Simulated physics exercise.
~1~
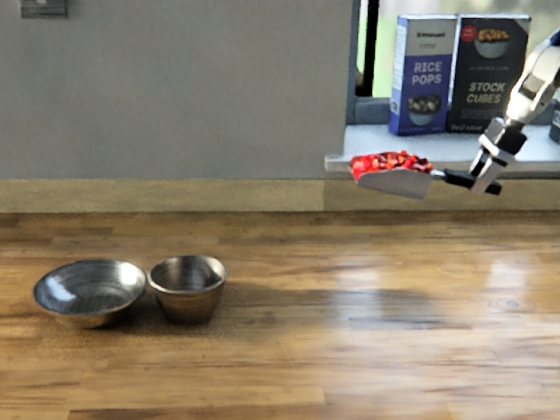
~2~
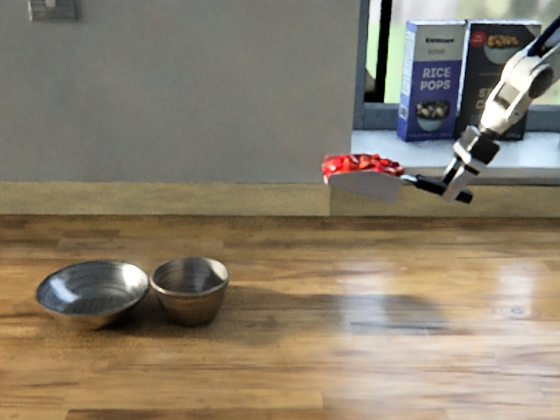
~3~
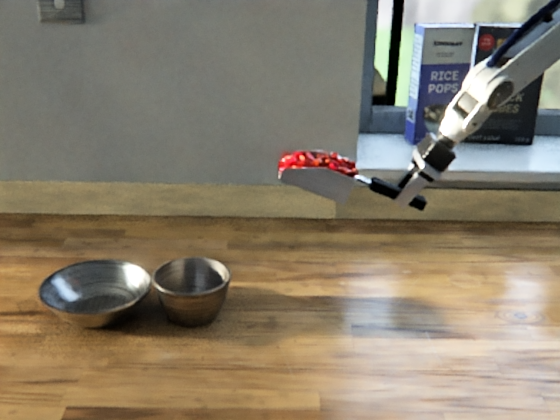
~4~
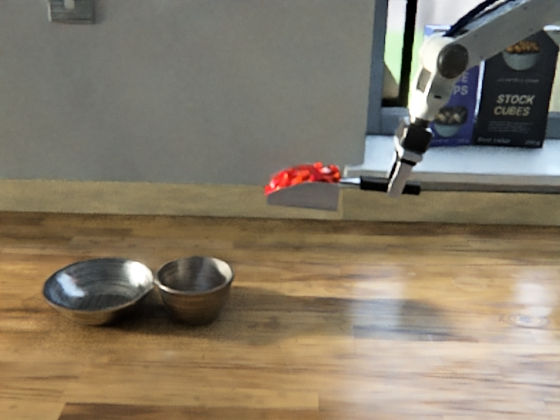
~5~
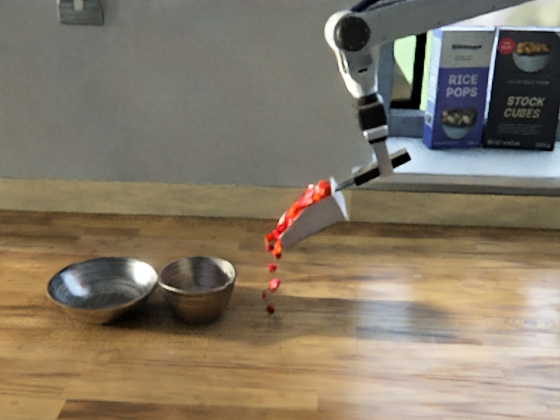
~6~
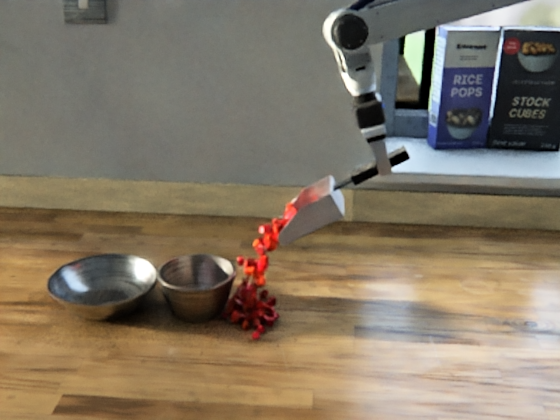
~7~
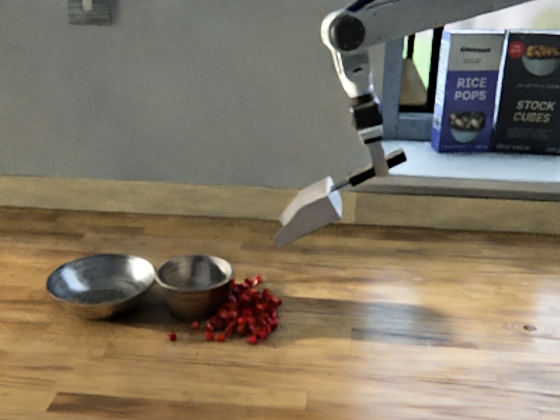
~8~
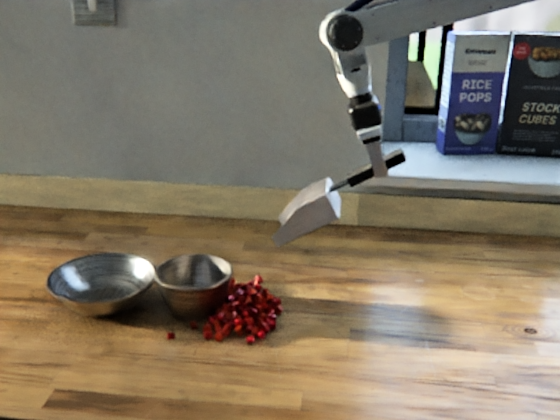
The video shows a robot arm carrying a scoop of red vegetable dice leftward over a wooden table toward two metal bowls, then tipping it so the dice tumble out short of the bowls, ending in a scattered pile beside the right bowl while the emptied scoop stays tilted.
